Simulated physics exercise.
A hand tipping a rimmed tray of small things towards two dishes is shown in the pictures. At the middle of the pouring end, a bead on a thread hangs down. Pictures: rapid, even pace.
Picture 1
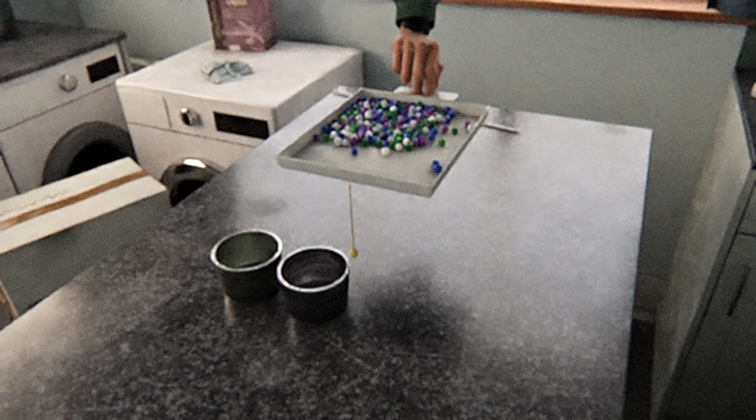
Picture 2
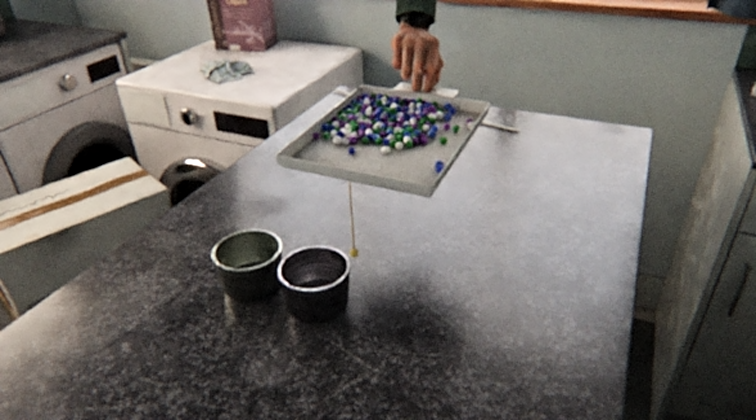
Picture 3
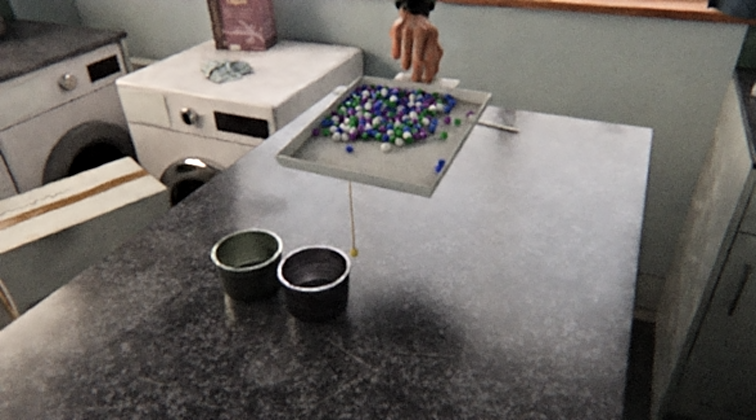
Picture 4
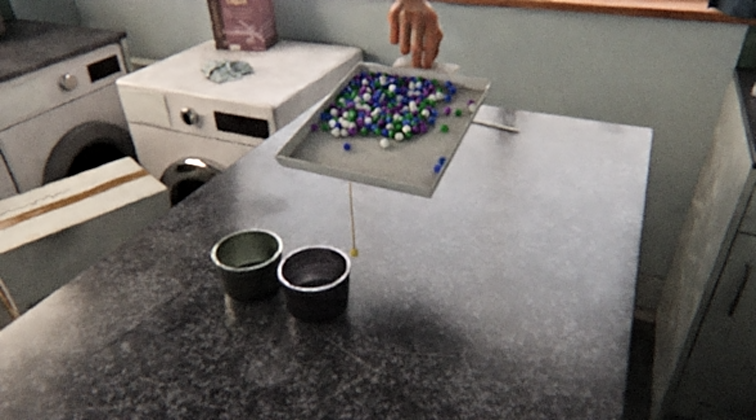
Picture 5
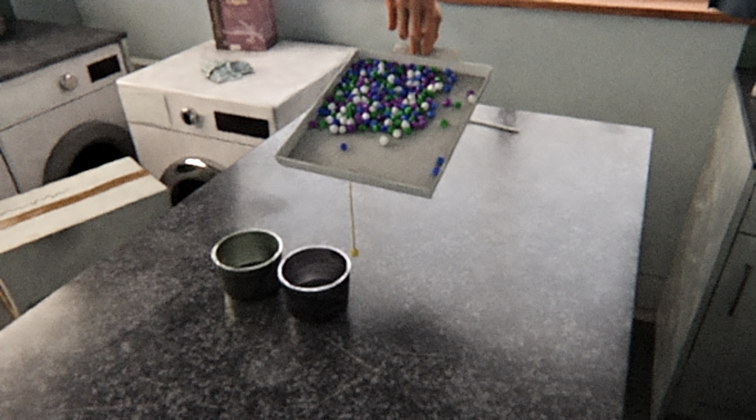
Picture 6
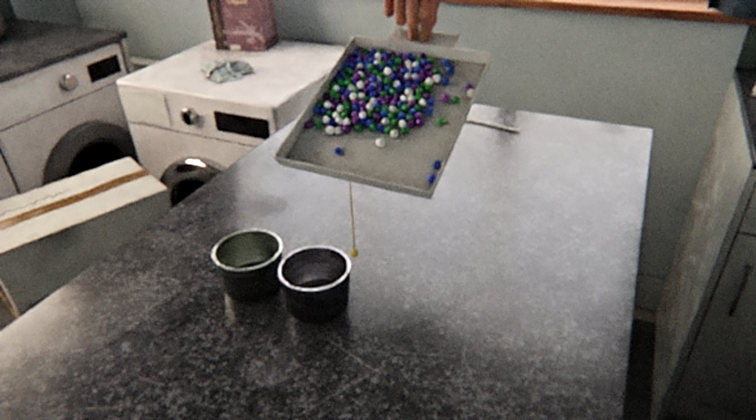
A shallow grey tray scattered with blue, green, purple and white beads is held above a dark speckled worktop, seen from slightly above in a room with white front-loading machines at left. Two small round metal dishes sit side by side below it, near a yellow bead hanging on a thread. The hand at the back steadily raises the tray's far end, steepening its tilt, while the beads shift slightly and the camera stays still.
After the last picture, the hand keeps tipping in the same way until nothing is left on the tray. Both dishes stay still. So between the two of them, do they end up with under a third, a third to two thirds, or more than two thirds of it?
So the dishes end up with below a third of the load.
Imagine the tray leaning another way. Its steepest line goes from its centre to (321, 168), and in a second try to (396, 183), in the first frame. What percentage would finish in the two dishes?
Roughly 50 percent first and 0 percent second.
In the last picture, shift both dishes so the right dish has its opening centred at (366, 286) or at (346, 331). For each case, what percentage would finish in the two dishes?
First placement: Some 60 %; second placement: Some 10 %.
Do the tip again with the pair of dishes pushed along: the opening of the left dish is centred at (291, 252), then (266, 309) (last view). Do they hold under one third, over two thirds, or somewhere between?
For the first spot it's below one third, and for the next one it's under a third.
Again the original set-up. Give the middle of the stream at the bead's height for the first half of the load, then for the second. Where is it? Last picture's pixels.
The opening part goes through (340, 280); what follows goes through (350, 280).
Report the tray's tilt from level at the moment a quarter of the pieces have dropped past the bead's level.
Close to 70 degrees, I reckon.
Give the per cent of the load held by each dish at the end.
I'd say some 0 in a hundred wind up in the left dish, and some 20 in a hundred in the right.
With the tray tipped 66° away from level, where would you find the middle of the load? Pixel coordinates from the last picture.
Look close to (349, 179) in the last picture.
Shortly afterwards, tray tipped steeply; near two thirds on the tray; only a few in the right dish; a little outside both; near a quarter in the air.
Next, tray tipped past a quarter turn; a little on the tray; a little in the right dish; near half outside both; near a quarter in the air.
Some moments later, tray tipped past a quarter turn; near a quarter in the right dish; the bulk outside both.
In the end, tray tipped past a quarter turn; near a quarter in the right dish; none at all in the left dish; the bulk outside both.
